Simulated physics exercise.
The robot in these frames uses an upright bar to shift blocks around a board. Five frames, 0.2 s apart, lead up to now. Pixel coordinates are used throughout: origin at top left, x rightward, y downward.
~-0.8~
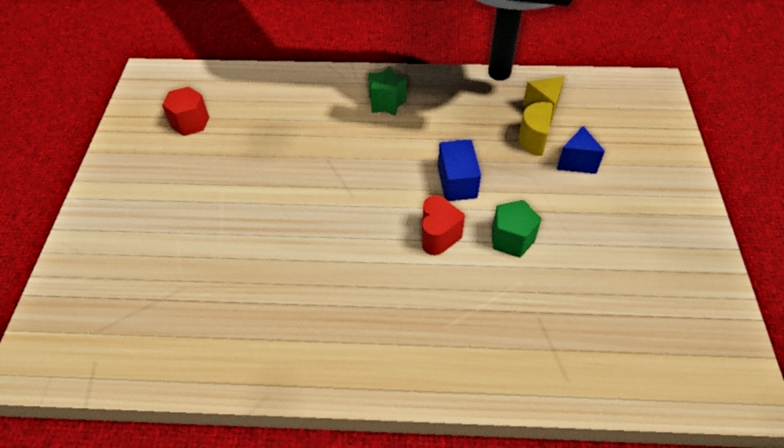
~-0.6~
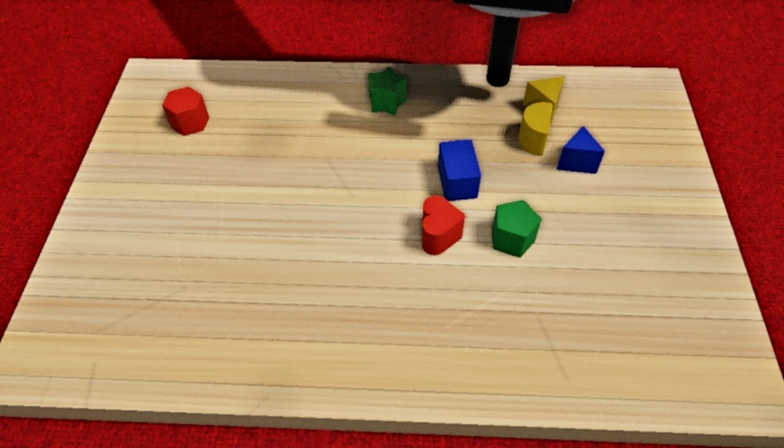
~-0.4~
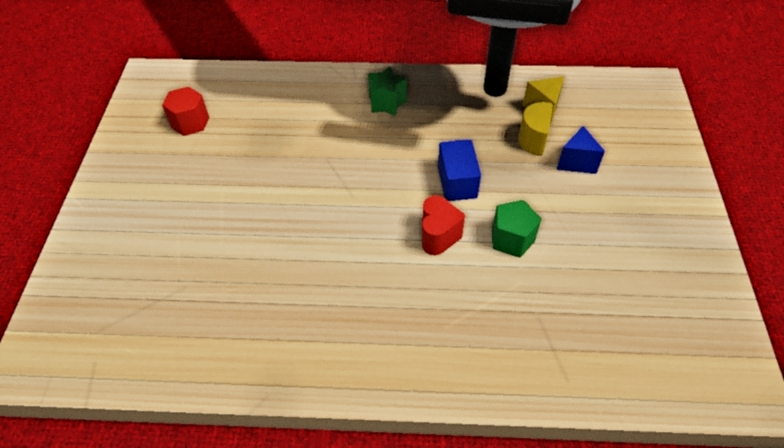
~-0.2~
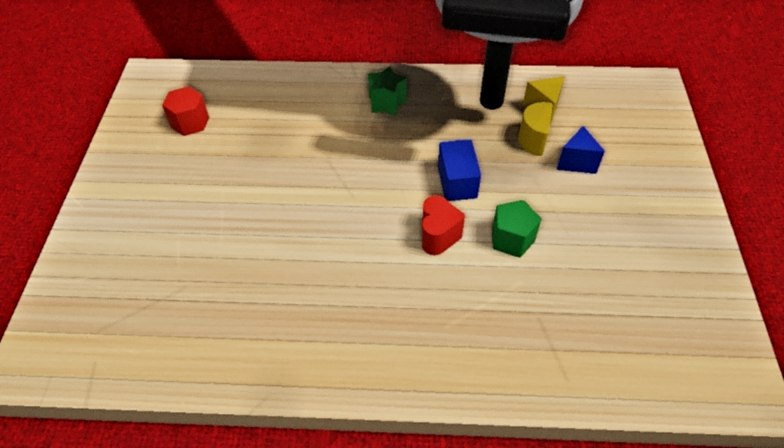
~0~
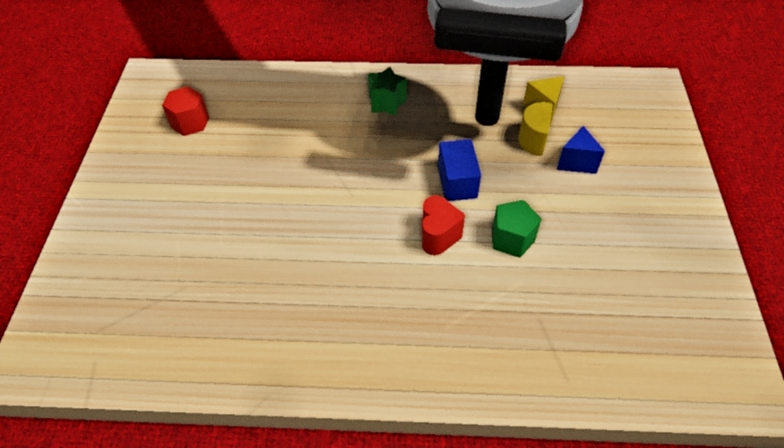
The video shows a wooden board on a red surface holding scattered red, green, blue and yellow blocks, while a robot's upright black bar moves slightly down and left from the top edge toward the viewer; the blocks stay still.
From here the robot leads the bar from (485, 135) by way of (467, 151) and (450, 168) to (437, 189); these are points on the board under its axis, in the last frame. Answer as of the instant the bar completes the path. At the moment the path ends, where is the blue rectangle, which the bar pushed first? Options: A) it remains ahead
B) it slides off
Answer: A.
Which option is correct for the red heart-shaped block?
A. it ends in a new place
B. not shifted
My pick is A.
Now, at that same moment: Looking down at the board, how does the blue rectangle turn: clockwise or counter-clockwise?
From above, the turn goes anticlockwise.
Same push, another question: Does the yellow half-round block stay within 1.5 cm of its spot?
Yes.
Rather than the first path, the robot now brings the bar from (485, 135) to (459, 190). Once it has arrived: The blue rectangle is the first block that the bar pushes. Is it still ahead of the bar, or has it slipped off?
By the time the path ends, the blue rectangle is still sitting right in front of the bar.
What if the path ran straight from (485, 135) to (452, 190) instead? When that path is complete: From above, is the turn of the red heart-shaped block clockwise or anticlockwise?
From above, it looks like the red heart-shaped block goes counterclockwise.
What follows on the original path. Halfway along, bar (459, 144); blue rectangle (457, 166).
At the end, bar (438, 174); red heart-shaped block (435, 228); blue rectangle (452, 199), turned 30° anticlockwise; yellow half-round block still.
